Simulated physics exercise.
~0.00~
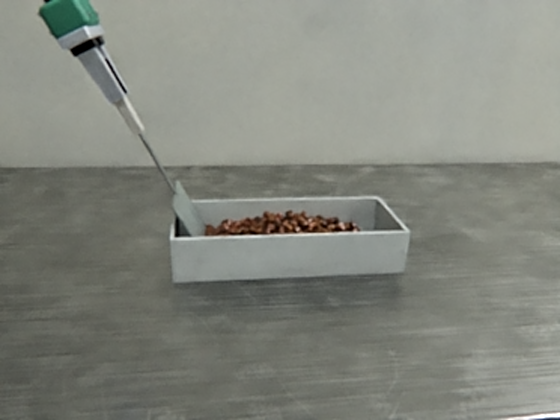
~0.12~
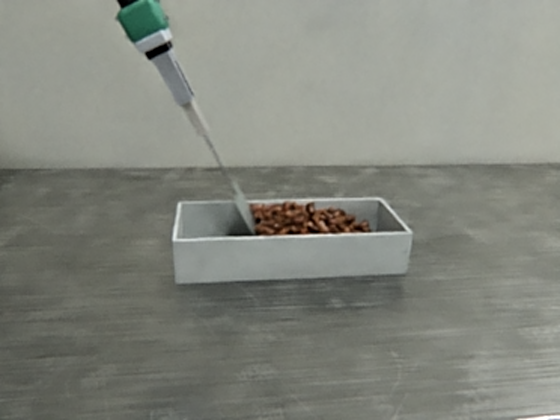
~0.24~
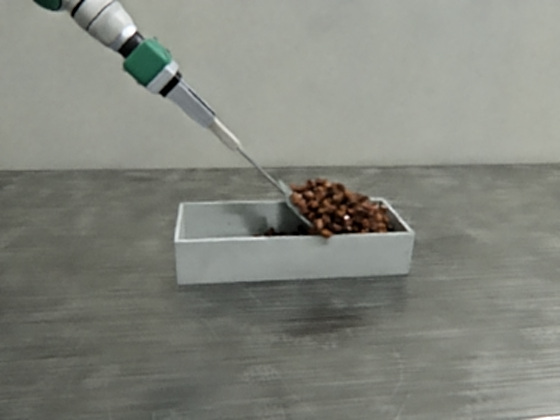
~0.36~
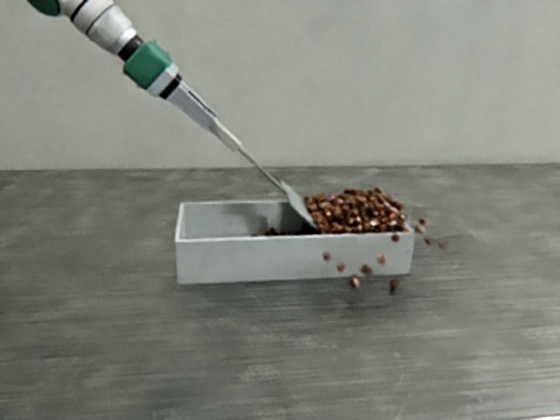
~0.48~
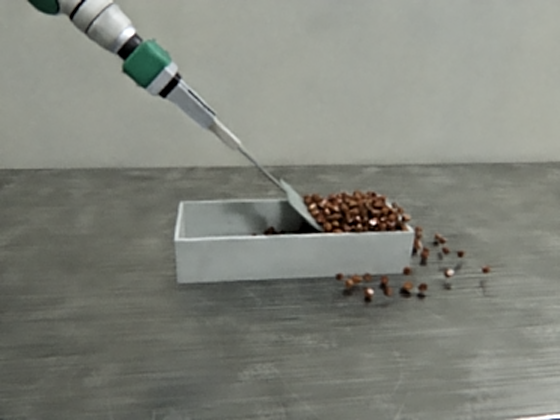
A robot arm with a green collar holds a thin spatula in a pale grey rectangular tray, seen from the front and slightly above on a dark grey table against a light wall. Reddish-brown pellets lie in the tray to the right of the blade. The spatula sweeps right, pushing the pellets together, then tilts lower as they pile into a mound above the rim at the right end. The blade stops, and some pellets spill over the front and right edges. Finally, most remain heaped in the tray, with a small scatter on the table.
